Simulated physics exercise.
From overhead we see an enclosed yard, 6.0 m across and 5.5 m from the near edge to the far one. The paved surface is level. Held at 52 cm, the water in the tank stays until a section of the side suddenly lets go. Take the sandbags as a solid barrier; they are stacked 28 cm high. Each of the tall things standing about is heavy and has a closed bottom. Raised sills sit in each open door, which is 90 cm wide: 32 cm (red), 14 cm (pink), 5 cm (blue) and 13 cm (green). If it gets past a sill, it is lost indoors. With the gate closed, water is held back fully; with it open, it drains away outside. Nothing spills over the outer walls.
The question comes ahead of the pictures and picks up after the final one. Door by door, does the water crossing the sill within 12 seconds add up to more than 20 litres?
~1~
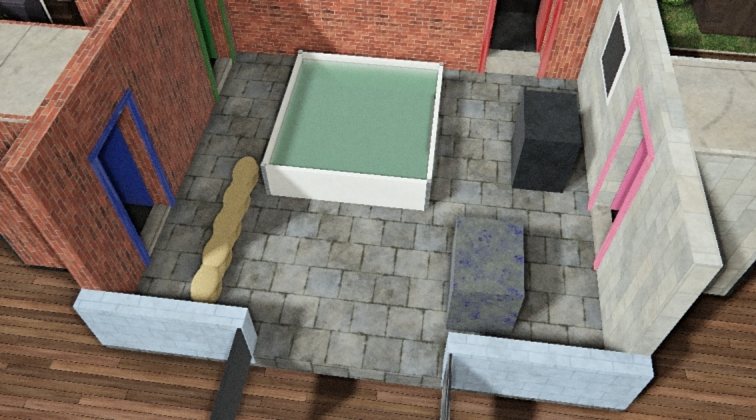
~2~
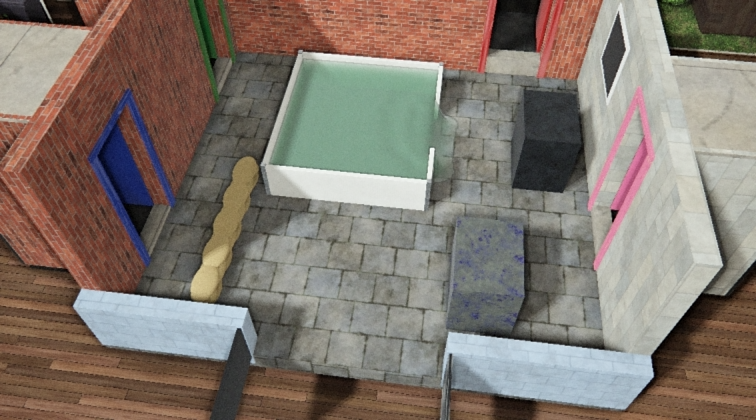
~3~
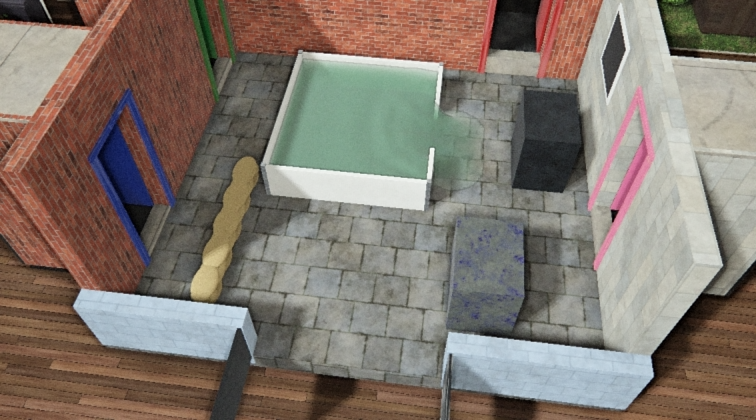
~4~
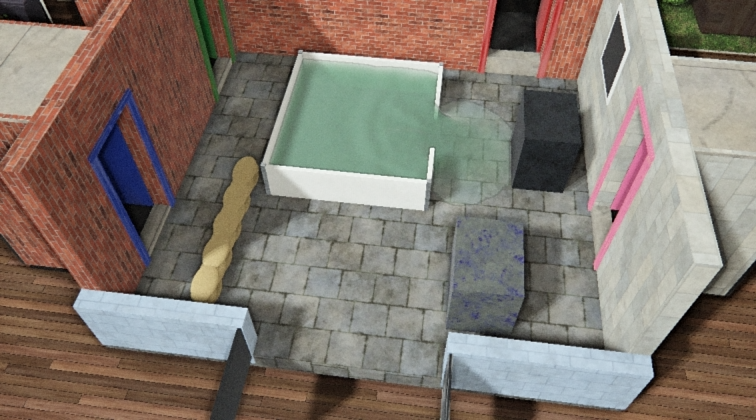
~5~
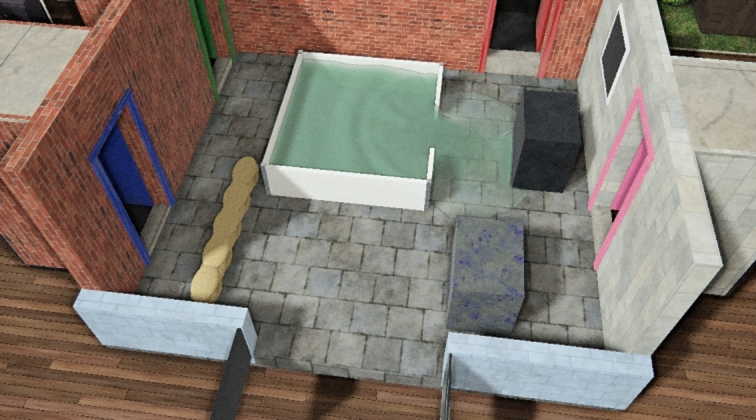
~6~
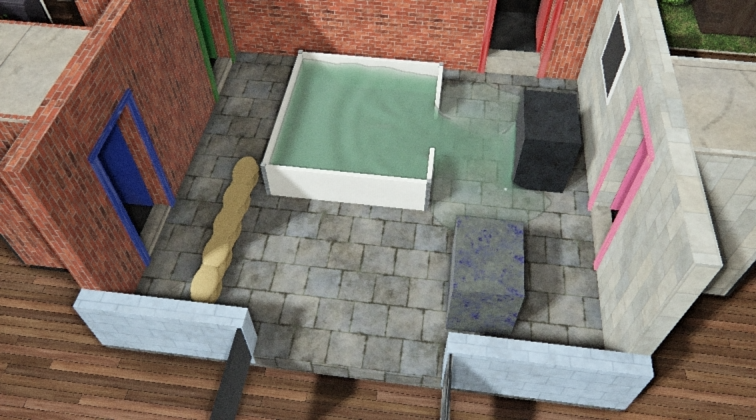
At the end, red door: Beneath the limit; pink door: Beneath the limit; blue door: Above the limit; green door: Beneath the limit.
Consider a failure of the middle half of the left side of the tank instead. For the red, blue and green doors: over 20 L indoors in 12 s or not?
Red door doesn't reach it, blue door surpasses it, green door surpasses it.
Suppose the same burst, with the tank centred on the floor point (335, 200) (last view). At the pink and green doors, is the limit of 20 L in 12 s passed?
Result - pink door exceeds it, green door does not exceed it.
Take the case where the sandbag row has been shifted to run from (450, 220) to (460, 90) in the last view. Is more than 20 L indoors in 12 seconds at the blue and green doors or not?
Doors: Blue stays under / green stays under.
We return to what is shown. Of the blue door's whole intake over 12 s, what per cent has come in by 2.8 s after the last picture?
I'd put it at about 0 per cent by that point.
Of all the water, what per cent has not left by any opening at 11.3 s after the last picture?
Some 88 out of every hundred parts.
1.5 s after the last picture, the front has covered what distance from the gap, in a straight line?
It comes to some 4.2 metres.
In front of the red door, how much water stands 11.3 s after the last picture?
Depth: Approx. 10.5 cm.
Then, 0.7 s after the last picture water covers 25 % of the floor and is deepest (41 cm) near (500, 158); red door 3 cm at the sill, 0 L in, pink door 5 cm at the sill, 0 L in, blue door not reached, green door not reached.
Then, 1.5 s after the last picture water covers 35 % of the floor and is deepest (37 cm) near (500, 158); red door 25 cm at the sill, 0 L in, pink door 8 cm at the sill, 0 L in, blue door not reached, green door not reached.
Then, 2.8 s after the last picture water covers 60 % of the floor and is deepest (26 cm) near (565, 87); red door 24 cm at the sill, 0 L in, pink door 11 cm at the sill, 0 L in, blue door not reached, green door not reached.
Then, 6.3 s after the last picture water covers 90 % of the floor and is deepest (20 cm) near (604, 379); red door 17 cm at the sill, 0 L in, pink door 13 cm at the sill, 3 L in, blue door 3 cm at the sill, 0 L in, green door 12 cm at the sill, 2 L in.
Then, 11.3 s after the last picture water covers 95 % of the floor and is deepest (14 cm) near (163, 229); red door 10 cm at the sill, 0 L in, pink door 9 cm at the sill, 5 L in, blue door 12 cm at the sill, 50 L in, green door 9 cm at the sill, 4 L in.
